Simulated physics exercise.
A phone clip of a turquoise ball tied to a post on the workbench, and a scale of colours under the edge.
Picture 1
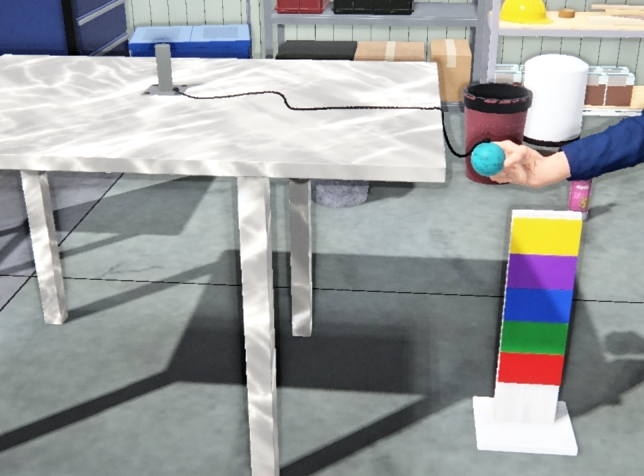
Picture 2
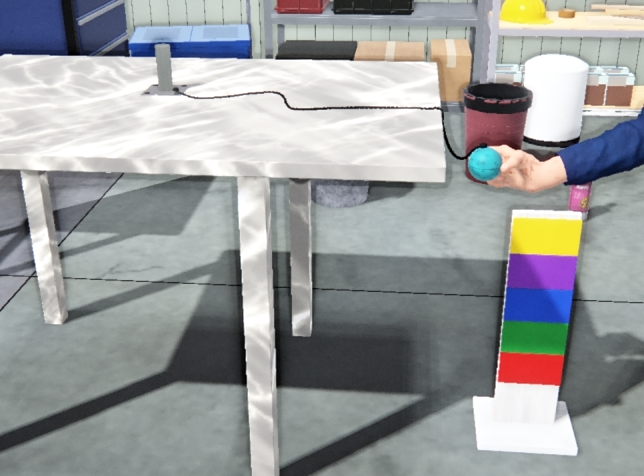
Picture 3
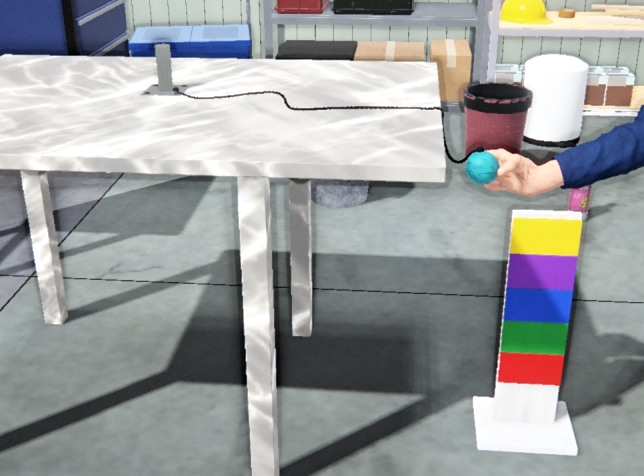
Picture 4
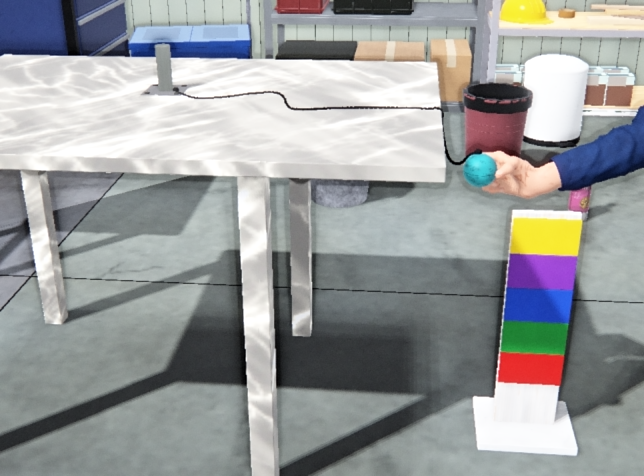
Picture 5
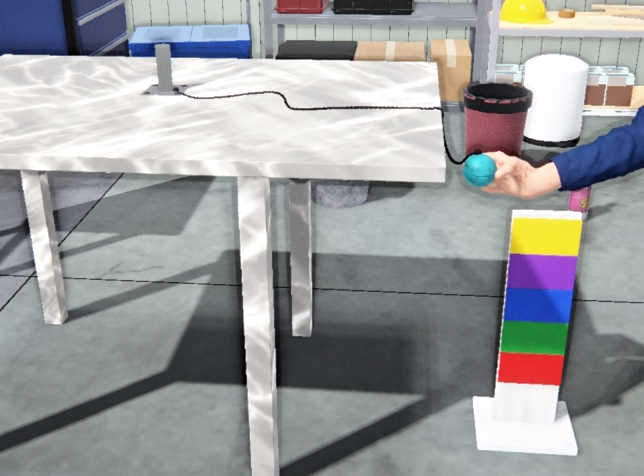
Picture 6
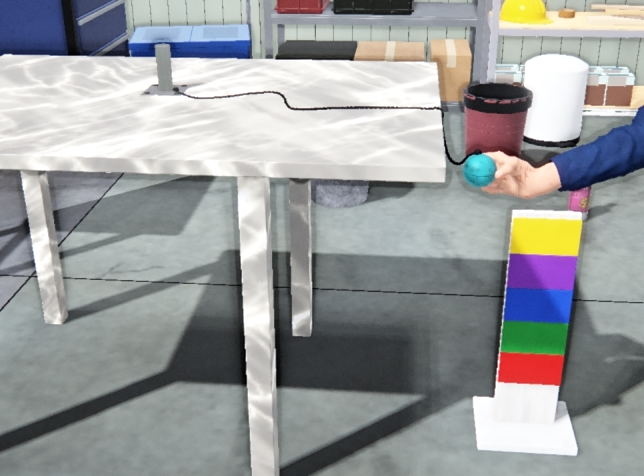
In this clip, a hand holds a turquoise ball, tied by a dark cord to a post on a pale workbench, beyond the table's right edge near a colored scale, shifts it slightly left, then keeps it still.
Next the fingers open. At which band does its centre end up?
Its centre hangs level with the purple band.
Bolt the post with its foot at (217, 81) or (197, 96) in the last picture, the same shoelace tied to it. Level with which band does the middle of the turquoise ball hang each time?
In that order: Blue; blue.
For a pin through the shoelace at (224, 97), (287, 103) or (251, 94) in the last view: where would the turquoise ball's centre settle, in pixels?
The places are (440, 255), (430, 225) and (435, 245).
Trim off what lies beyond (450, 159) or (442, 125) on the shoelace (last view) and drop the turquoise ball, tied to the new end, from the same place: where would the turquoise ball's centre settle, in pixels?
Near (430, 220) and (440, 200).
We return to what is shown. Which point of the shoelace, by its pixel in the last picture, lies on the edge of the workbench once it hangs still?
At (382, 108), roughly.
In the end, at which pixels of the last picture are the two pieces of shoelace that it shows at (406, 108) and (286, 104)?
The first at (442, 135), the second at (333, 102).
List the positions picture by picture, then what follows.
Turquoise ball (489, 159); yellow (546, 238); purple (542, 273); blue (538, 306); green (534, 339); red (531, 370), in the first picture.
Turquoise ball (485, 164); shoelace through (195, 98) (262, 93) (292, 109) (370, 108) (441, 115), in the second picture.
Turquoise ball (482, 168), in the third picture.
Turquoise ball (481, 170); shoelace through (195, 98) (262, 93) (292, 109) (370, 108) (441, 115), in the fourth picture.
Turquoise ball (480, 170), in the fifth picture.
Turquoise ball (480, 170); shoelace through (195, 98) (262, 93) (292, 109) (370, 108) (441, 115), in the sixth picture.
Soon after, ball near (409, 258); level with purple.
Then, ball near (456, 261); level with purple.
At rest, ball near (441, 262); level with purple. Its middle rests at the purple band.
